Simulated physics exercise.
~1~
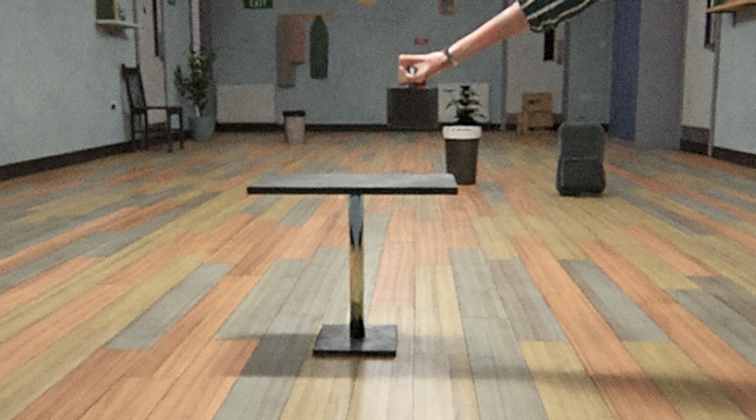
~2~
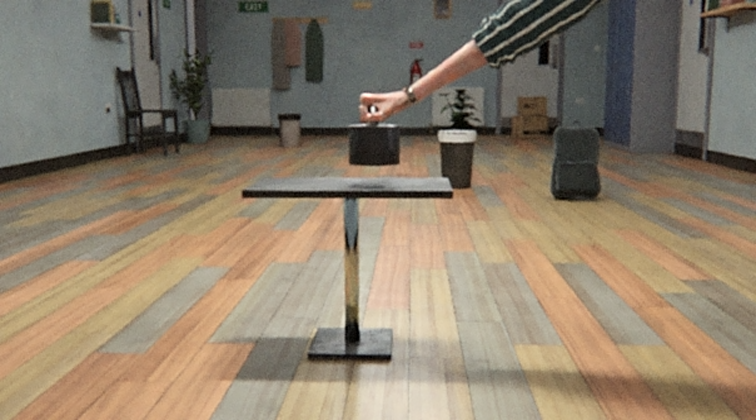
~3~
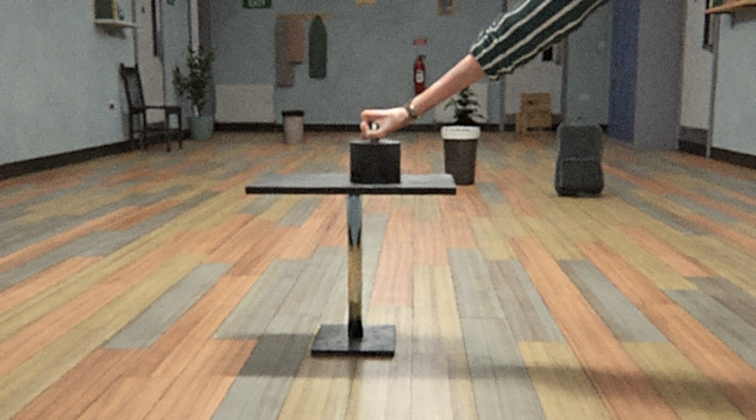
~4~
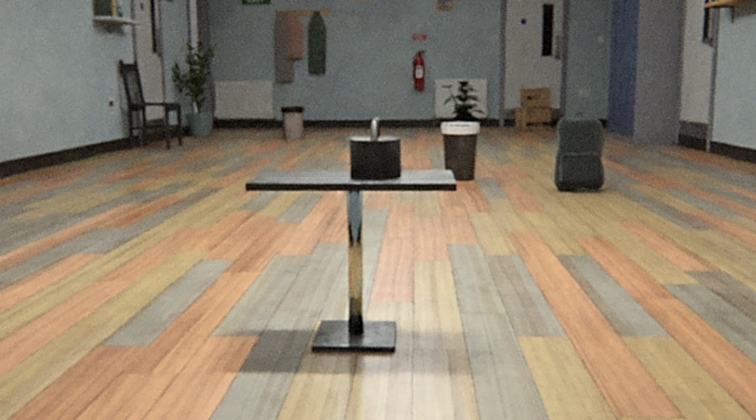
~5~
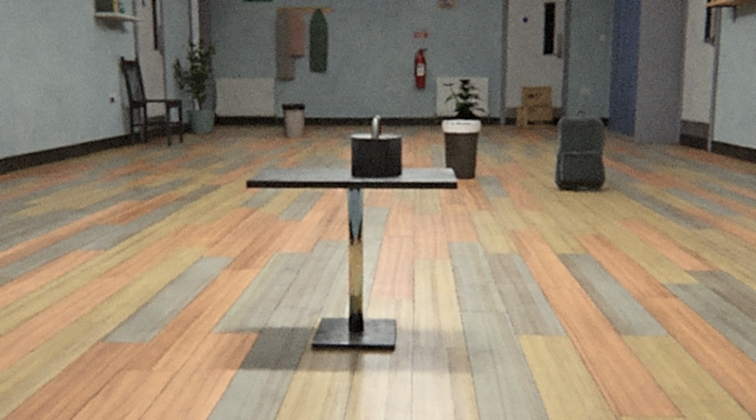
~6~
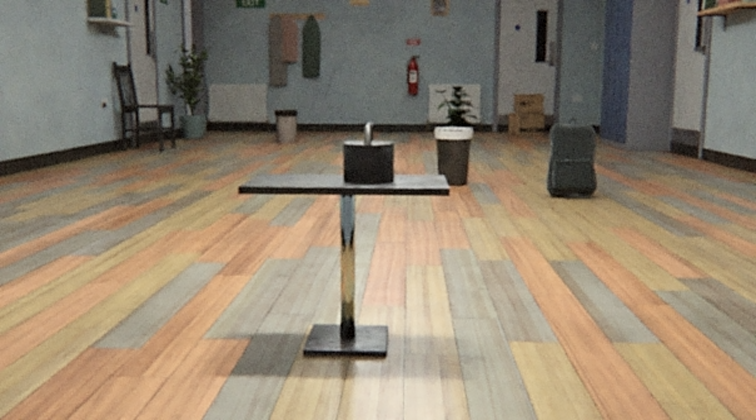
In a room with a plank floor, a hand lowering a dark handled object onto a black side table, which stays standing.
